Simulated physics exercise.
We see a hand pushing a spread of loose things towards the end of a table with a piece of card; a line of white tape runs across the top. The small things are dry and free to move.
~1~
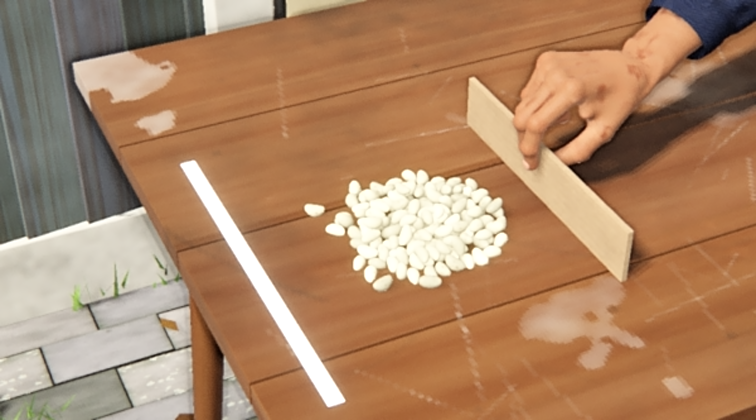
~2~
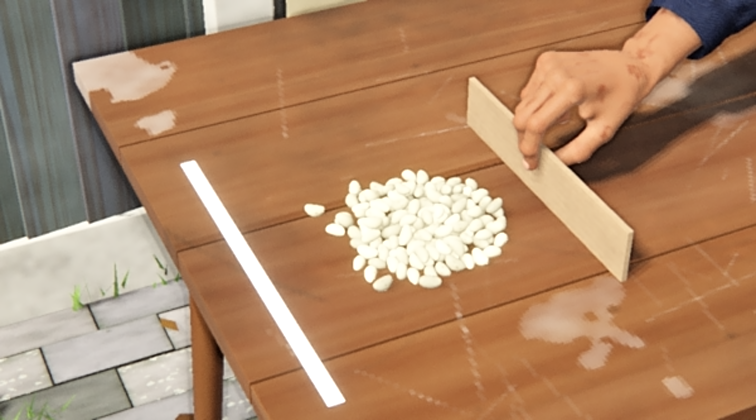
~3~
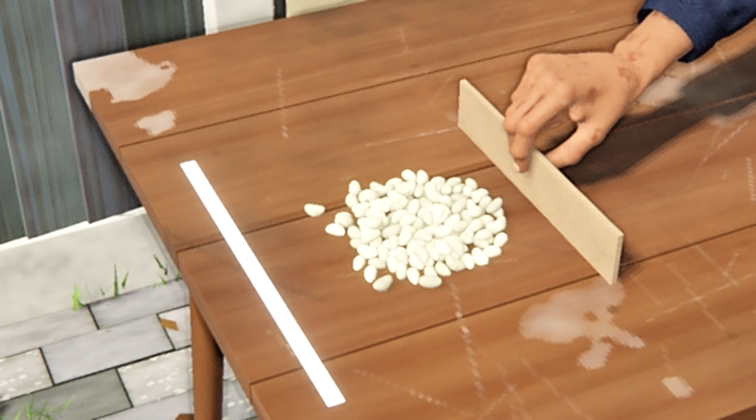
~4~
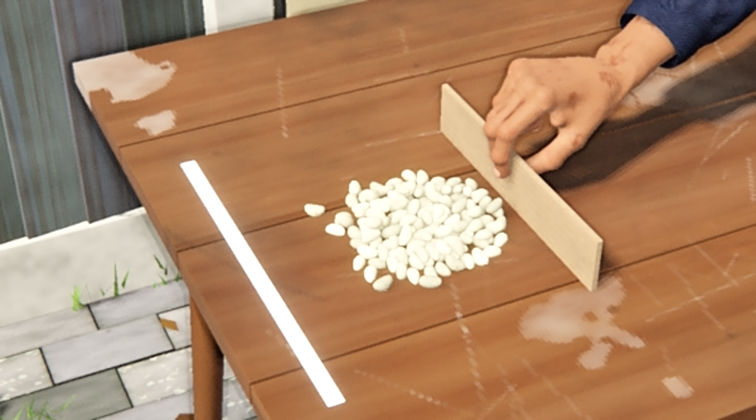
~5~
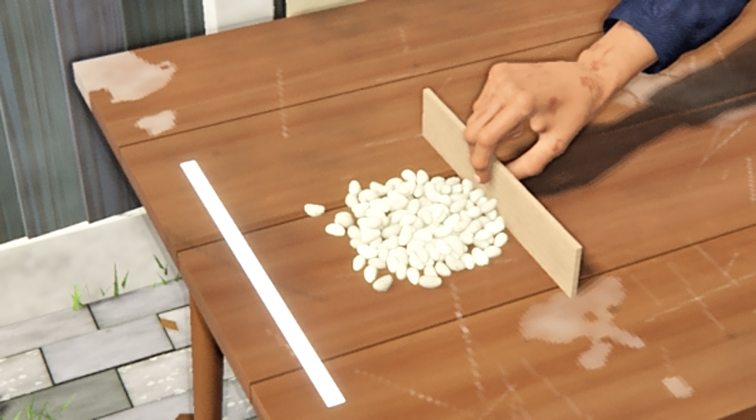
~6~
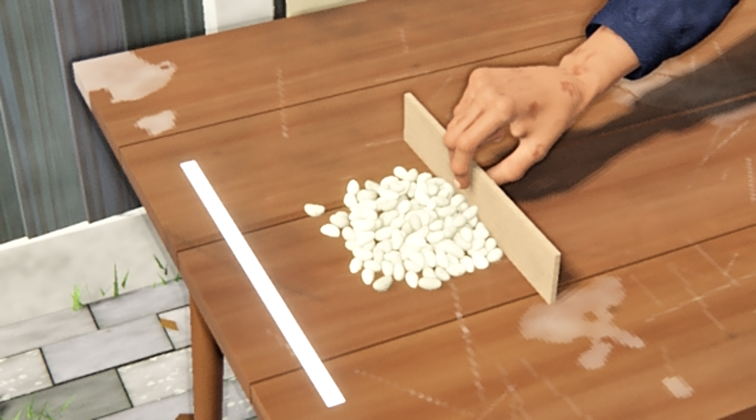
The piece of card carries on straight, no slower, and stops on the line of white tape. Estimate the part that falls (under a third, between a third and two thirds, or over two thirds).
Over the edge goes from one third to two thirds of it.
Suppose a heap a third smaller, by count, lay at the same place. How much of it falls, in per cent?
Near 50 %.
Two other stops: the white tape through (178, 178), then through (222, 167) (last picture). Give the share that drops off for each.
First some 70, then 20 per cent.
Soon after the last picture, piece of card still moving, near (362, 198); heap all on the table, its front near (236, 248).
A little later, piece of card stopped at the white tape; heap about a third over the edge.
Later still, piece of card stopped at the white tape; heap about half over the edge.
At rest, piece of card stopped at the white tape; heap about half over the edge.
